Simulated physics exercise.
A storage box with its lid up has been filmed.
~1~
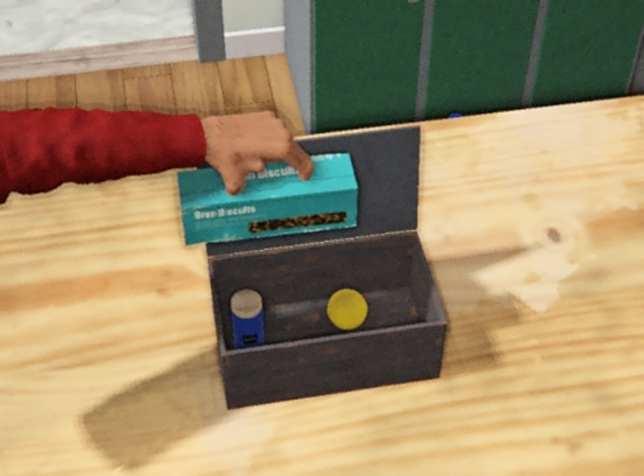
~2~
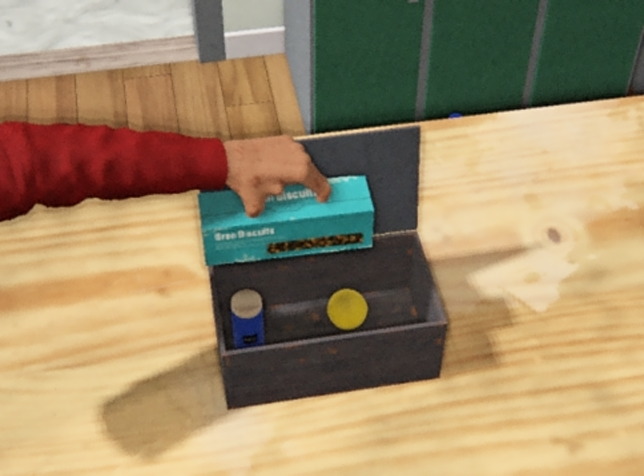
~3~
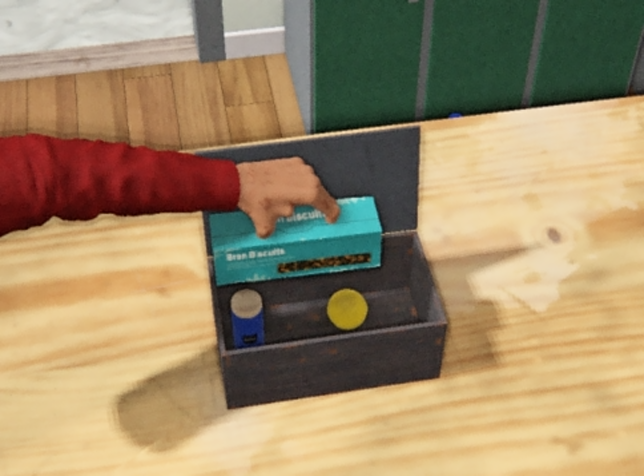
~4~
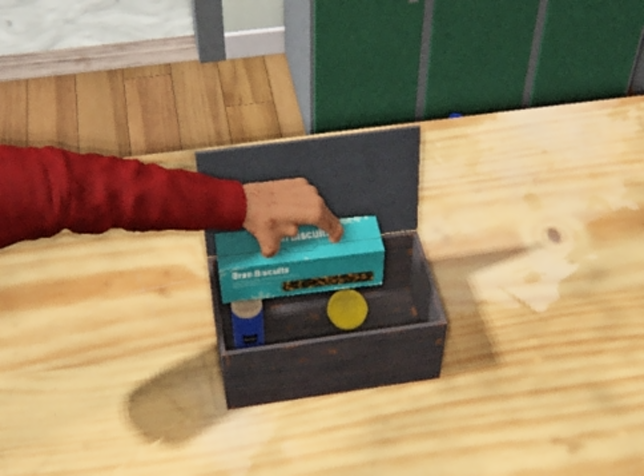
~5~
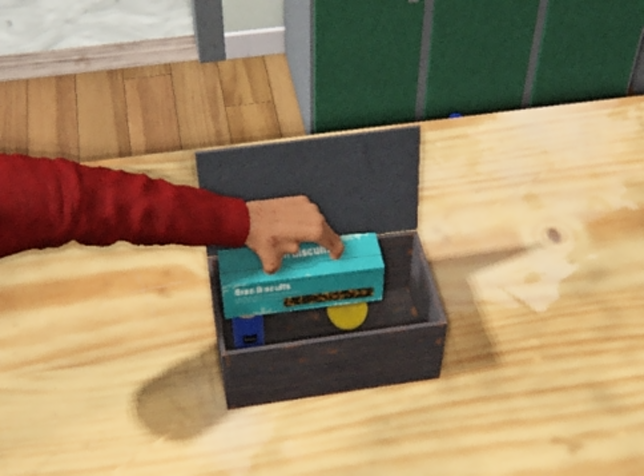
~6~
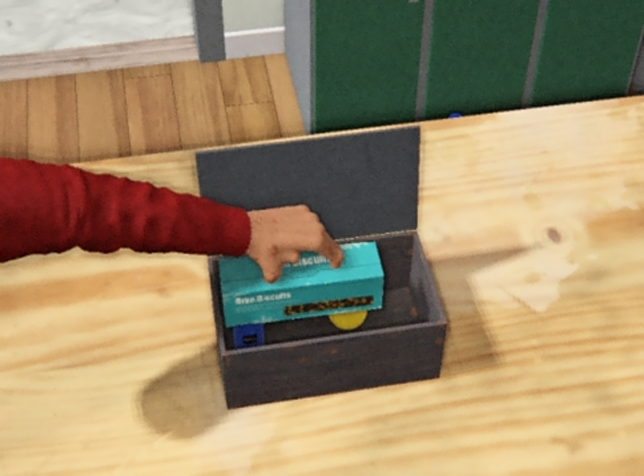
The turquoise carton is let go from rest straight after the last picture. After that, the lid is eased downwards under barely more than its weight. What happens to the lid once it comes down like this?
The lid comes to rest on the rim.
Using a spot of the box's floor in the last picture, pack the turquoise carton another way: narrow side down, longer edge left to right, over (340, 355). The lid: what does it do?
The lid settles shut this time.
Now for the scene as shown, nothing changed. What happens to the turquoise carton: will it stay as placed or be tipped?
The turquoise carton tips.
Then, 0.40 s later than the last frame, turquoise carton on its side near (335, 347); yellow lemon moved a little; blue shaker moved a little.
Then, 1.50 s later than the last frame, lid 66° above the rim; turquoise carton on its side near (336, 348); yellow lemon moved about its own width; blue shaker moved a little.
Then, 2.10 s later than the last frame, lid 21° above the rim; turquoise carton on its side near (336, 348); yellow lemon moved about its own width; blue shaker moved a little.
When it is over, lid shut; lying over in the box, turquoise carton; moved from the start, yellow lemon; blue shaker as before. End places, in pixels of the last picture, turquoise carton near (336, 348).
